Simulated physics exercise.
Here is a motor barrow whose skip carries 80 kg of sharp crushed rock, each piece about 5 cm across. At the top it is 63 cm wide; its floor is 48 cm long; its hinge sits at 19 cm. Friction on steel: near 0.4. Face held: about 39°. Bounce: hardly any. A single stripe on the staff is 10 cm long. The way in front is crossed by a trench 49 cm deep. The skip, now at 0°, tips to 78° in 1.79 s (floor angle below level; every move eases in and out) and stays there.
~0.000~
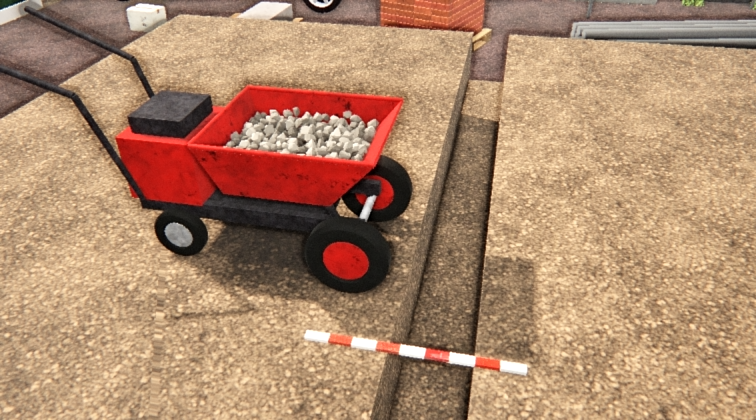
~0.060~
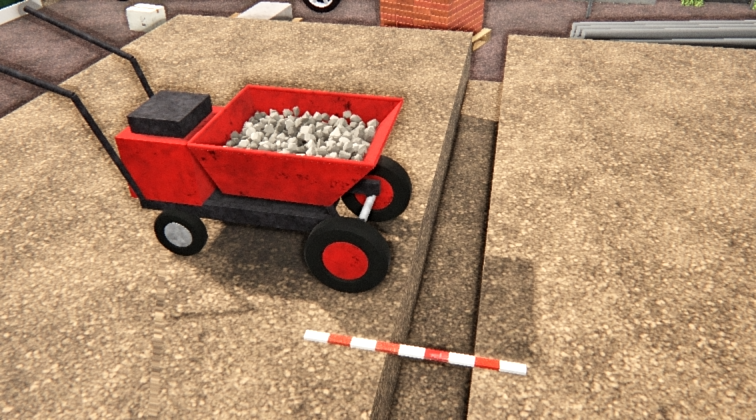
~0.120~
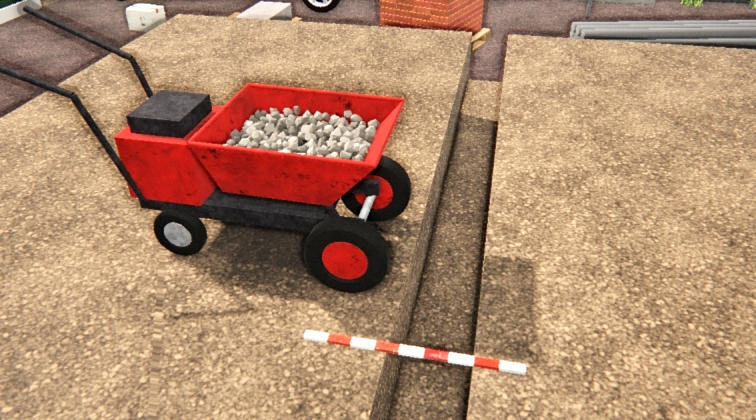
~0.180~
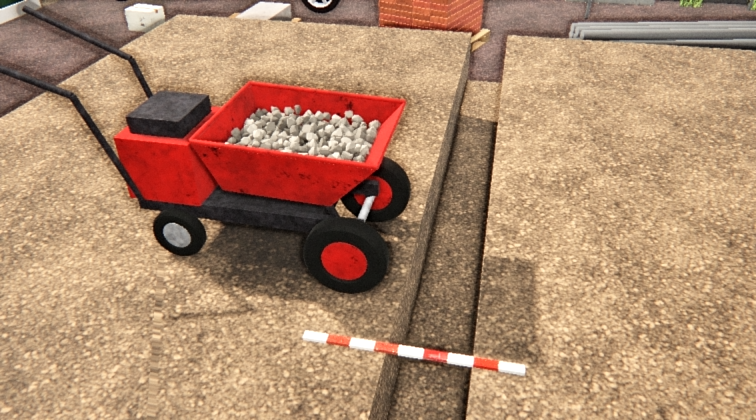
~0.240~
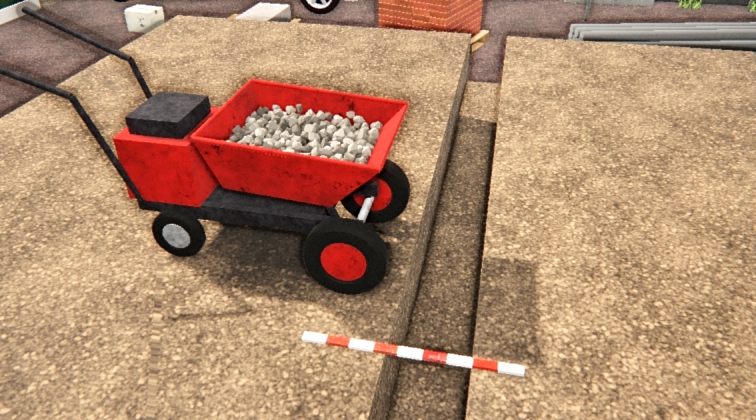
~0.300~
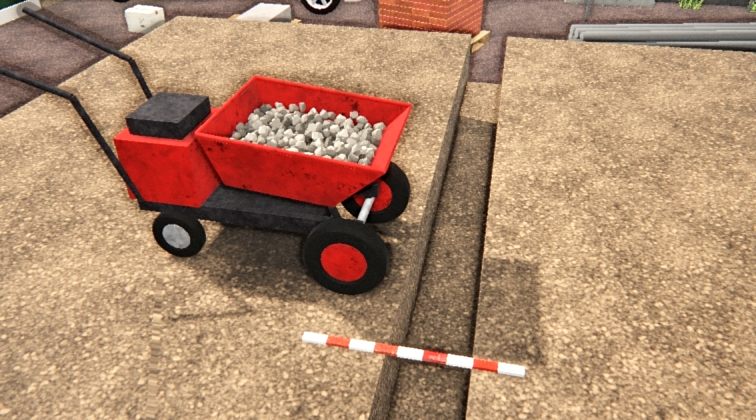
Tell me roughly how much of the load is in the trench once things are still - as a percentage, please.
I would put it at 43 %.
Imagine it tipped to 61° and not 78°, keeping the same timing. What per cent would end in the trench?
Close to 20 per cent then.
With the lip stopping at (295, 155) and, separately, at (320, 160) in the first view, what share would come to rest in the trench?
Around 100 and then 100 percent.
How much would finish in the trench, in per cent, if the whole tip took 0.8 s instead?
It would come to roughly 25 per cent.
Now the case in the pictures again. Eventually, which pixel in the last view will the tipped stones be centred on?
Roughly at pixel (496, 268).
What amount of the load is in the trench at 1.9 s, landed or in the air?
Roughly 10 percent of the load.
After 1.3 s the floor is at 66°; 100 % in the skip; the foremost stones are at (463, 223).
After 1.9 s the floor is at 78°; 45 % in the skip, 11 % in the trench, 44 % past the trench; the foremost stones are at (571, 289).
After 2.2 s the floor is at 78°; 12 % in the skip, 27 % in the trench, 61 % past the trench; the foremost stones are at (627, 290).
After 4.2 s the floor is at 78°; 0 % in the skip, 43 % in the trench, 57 % past the trench; the foremost stones are at (632, 290).
